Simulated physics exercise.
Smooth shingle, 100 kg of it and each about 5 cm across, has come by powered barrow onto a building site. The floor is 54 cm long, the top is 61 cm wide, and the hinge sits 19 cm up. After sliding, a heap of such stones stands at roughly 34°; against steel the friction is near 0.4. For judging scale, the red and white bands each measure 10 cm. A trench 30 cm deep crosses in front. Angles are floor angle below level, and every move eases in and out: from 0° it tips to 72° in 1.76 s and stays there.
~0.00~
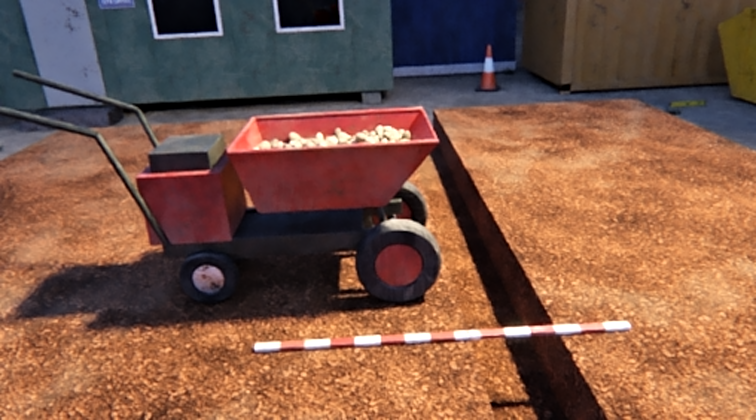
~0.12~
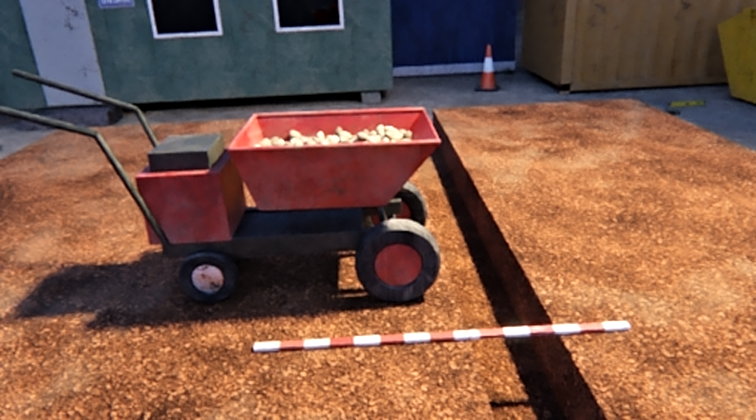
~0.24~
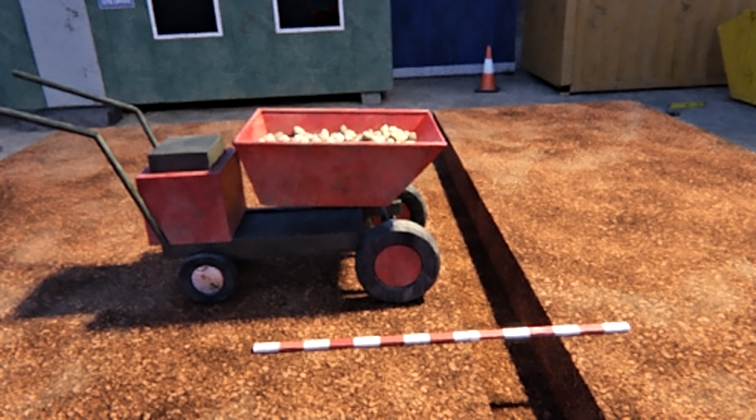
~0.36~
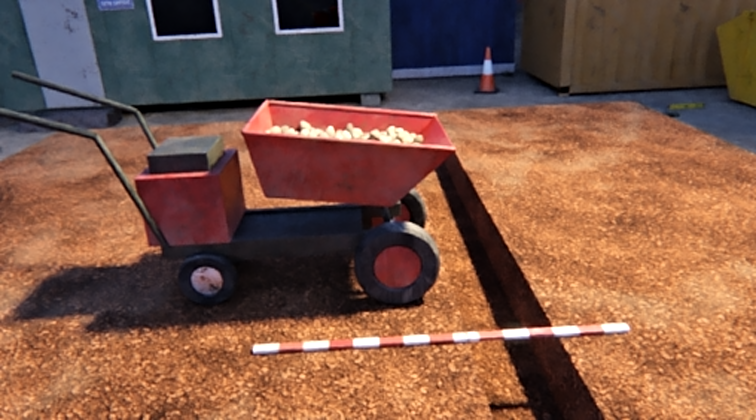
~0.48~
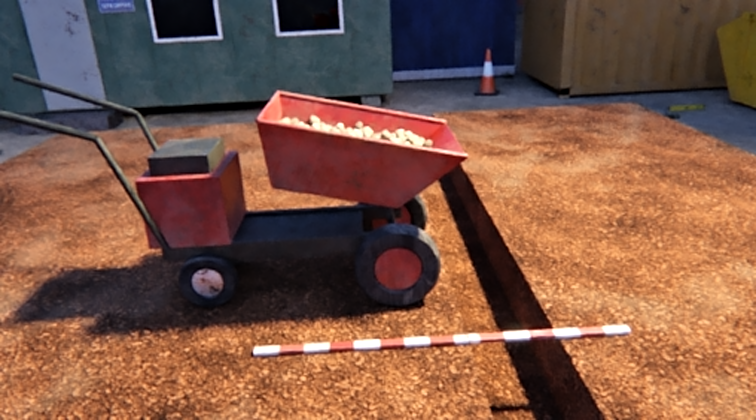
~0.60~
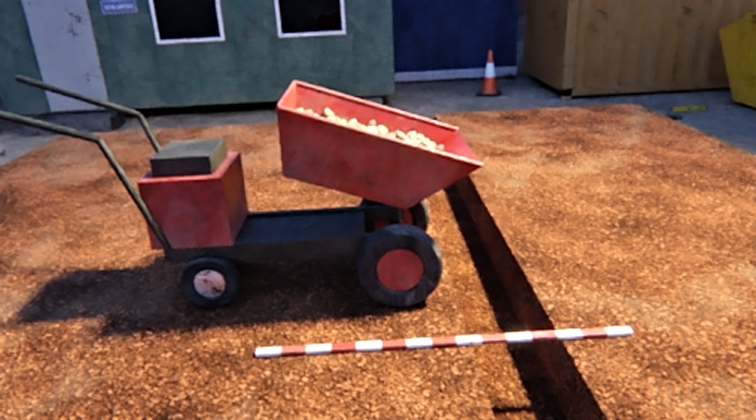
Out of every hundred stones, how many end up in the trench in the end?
Around 22 in every hundred.
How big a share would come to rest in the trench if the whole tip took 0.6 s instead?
It would be near 10 percent.
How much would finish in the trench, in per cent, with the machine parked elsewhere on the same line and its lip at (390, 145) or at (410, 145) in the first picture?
It'd be around 70 per cent and after that around 50 per cent.
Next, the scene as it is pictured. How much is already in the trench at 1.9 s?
0 per cent or so by then.
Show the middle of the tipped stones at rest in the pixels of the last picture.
Centre estimate: Around (565, 263).
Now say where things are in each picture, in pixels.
In the first picture, lip at (438, 142), floor tilted 0°, highest stones at (353, 140).
In the second picture, the tray is at 1°, its lip at (440, 142); the top of the load is at (337, 140); the stones move at 0.1 m/s on average.
In the third picture, the tray is at 4°, its lip at (446, 145); the top of the load is at (333, 139); the stones move at 0.3 m/s on average.
In the fourth picture, the tray is at 8°, its lip at (455, 150); the top of the load is at (298, 134); the stones move at 0.3 m/s on average.
In the fifth picture, the tray is at 13°, its lip at (467, 157); the top of the load is at (296, 128); the stones move at 0.4 m/s on average.
In the sixth picture, lip at (481, 166), floor tilted 19°, highest stones at (305, 119); the stones move at 0.5 m/s on average.
After 1.3 s the floor is at 61°; 99 % in the tray; the foremost stones are at (531, 218).
After 1.9 s the floor is at 72°; 35 % in the tray, 1 % in the trench, 64 % past the trench; the foremost stones are at (650, 257).
After 2.2 s the floor is at 72°; 11 % in the tray, 7 % in the trench, 82 % past the trench; the foremost stones are at (704, 257).
After 4.2 s the floor is at 72°; 0 % in the tray, 22 % in the trench, 78 % past the trench; the foremost stones are at (711, 251).
